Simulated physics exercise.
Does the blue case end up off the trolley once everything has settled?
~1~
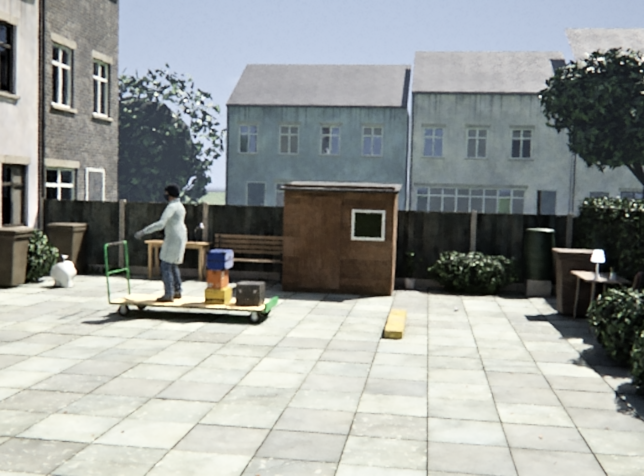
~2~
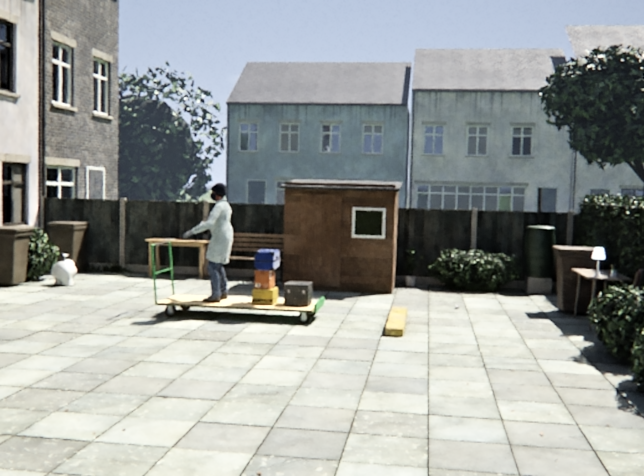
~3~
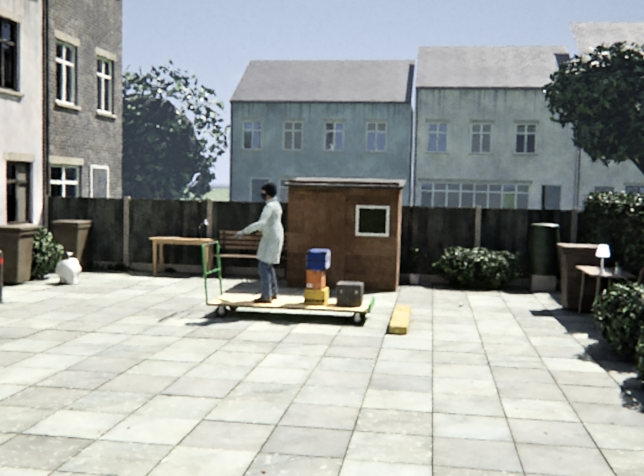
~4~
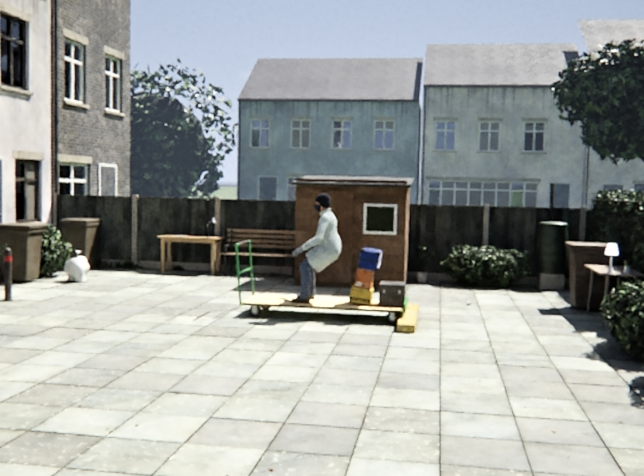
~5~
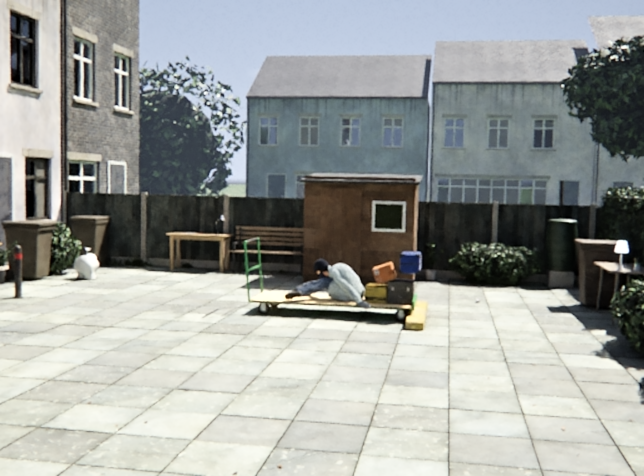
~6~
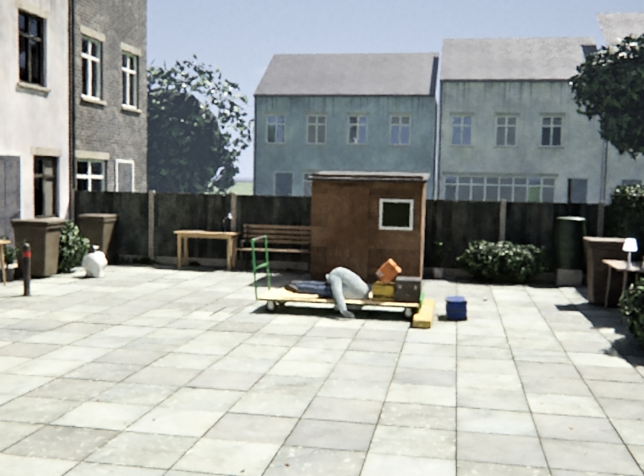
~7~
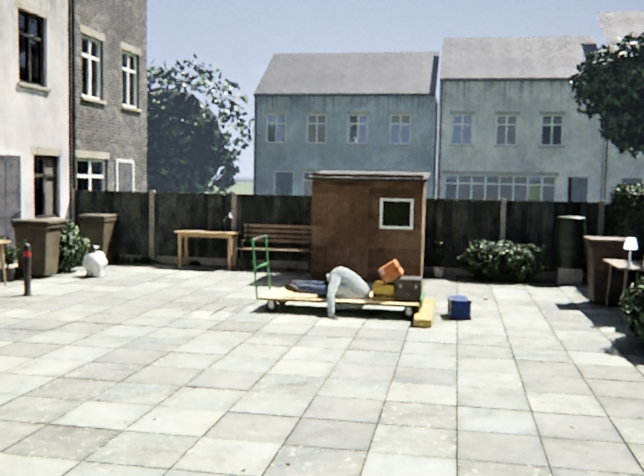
Yes, the blue case goes over the front of the trolley and ends up on the paving just past the yellow beam.
